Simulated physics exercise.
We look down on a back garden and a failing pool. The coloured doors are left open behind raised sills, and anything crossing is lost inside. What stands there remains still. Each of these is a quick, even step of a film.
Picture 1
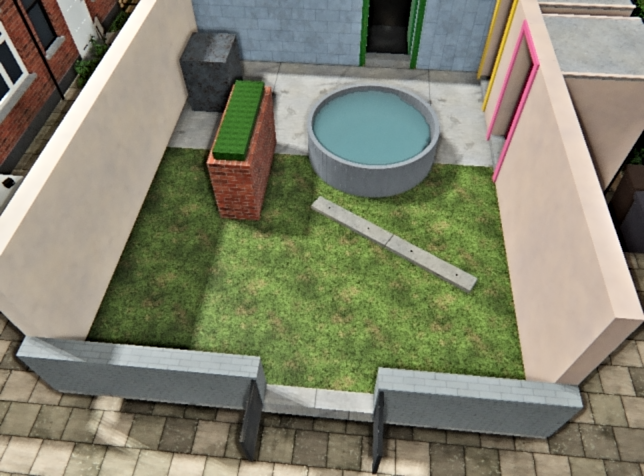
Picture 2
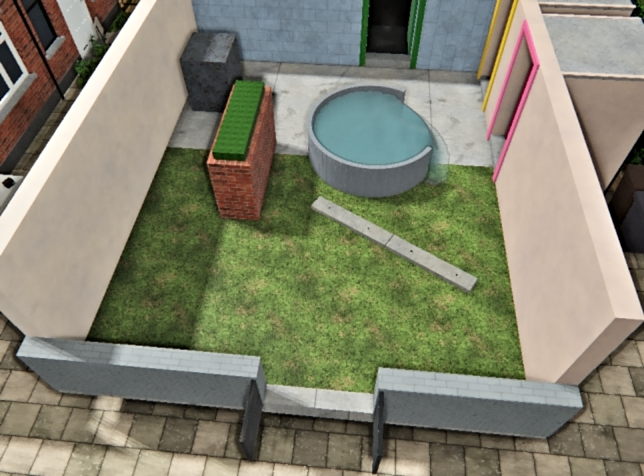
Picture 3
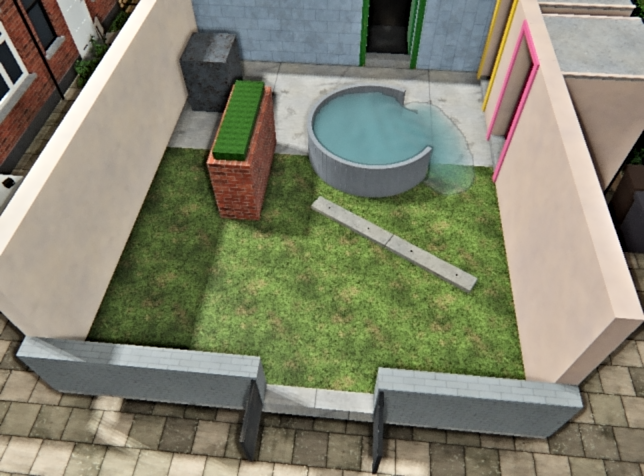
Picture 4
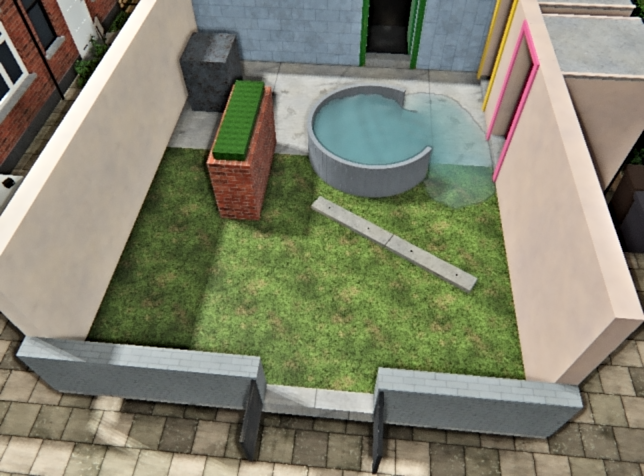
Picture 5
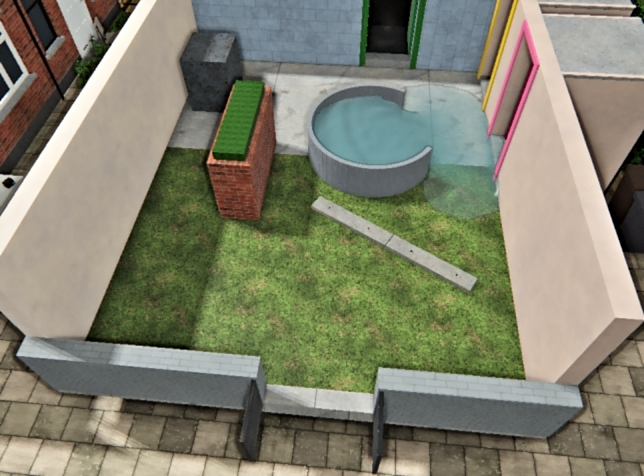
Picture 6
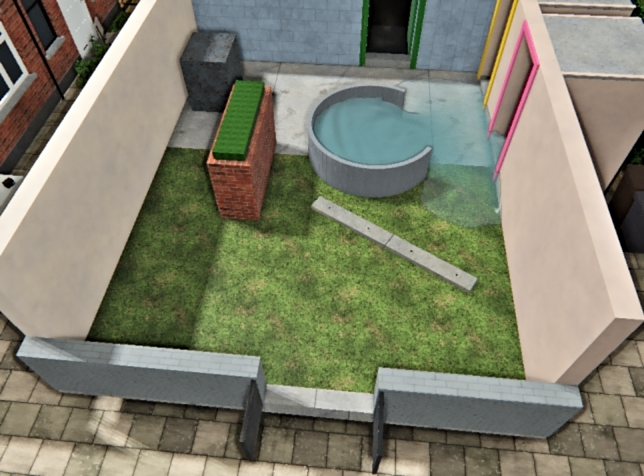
At first, a round grey pool sits whole and still in a walled garden, near a brick block topped with green. Then its right side opens and water pours out through the gap, spreading over the paving and grass until it reaches the right wall by the pink-framed doorway.
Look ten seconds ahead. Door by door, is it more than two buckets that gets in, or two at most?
Green door - two at most; pink door - more than two; yellow door - more than two.
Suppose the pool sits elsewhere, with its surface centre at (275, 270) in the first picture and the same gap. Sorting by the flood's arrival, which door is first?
It's the pink-painted one, as it turns out.
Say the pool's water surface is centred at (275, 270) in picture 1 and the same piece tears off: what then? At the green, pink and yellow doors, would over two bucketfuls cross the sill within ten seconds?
Note: Green door does not reach it; pink door does not reach it; yellow door does not reach it.
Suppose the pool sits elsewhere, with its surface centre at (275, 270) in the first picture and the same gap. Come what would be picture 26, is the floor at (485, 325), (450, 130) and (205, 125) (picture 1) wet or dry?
Spot by spot, in the order asked: Swamped, swamped, untouched.
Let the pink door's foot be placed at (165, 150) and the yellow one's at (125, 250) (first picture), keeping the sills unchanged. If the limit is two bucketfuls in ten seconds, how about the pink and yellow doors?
Note: Pink door falls short; yellow door falls short.
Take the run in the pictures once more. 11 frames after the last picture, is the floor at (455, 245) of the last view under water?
Lab note - point status: Swamped.
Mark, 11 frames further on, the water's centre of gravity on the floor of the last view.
Close to (425, 142).
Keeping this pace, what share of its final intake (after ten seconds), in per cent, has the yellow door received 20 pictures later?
About 80 per cent.
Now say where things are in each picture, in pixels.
In the first picture, the round pool at (373, 126) is whole and still.
In the second picture, water pours out at (428, 137) and has run to (436, 182).
In the third picture, water pours out at (428, 139) and has run to (451, 191).
In the fourth picture, the front is at (479, 198), out from the gap at (428, 139).
In the fifth picture, water pours out at (428, 140) and has run to (499, 208).
In the sixth picture, water pours out at (428, 140) and has run to (480, 89).
A moment on, water covers 15 % of the floor; the green door not reached, the pink door over two buckets in, the yellow door under two buckets in.
Next, water covers 25 % of the floor; the green door wet at the sill, nothing in, the pink door far over two buckets in, the yellow door over two buckets in.
Then, water covers 45 % of the floor; the green door wet at the sill, nothing in, the pink door far over two buckets in, the yellow door over two buckets in.
Later, water covers 65 % of the floor; the green door wet at the sill, nothing in, the pink door far over two buckets in, the yellow door far over two buckets in.
In the end, water covers 90 % of the floor; the green door wet at the sill, nothing in, the pink door far over two buckets in, the yellow door far over two buckets in.
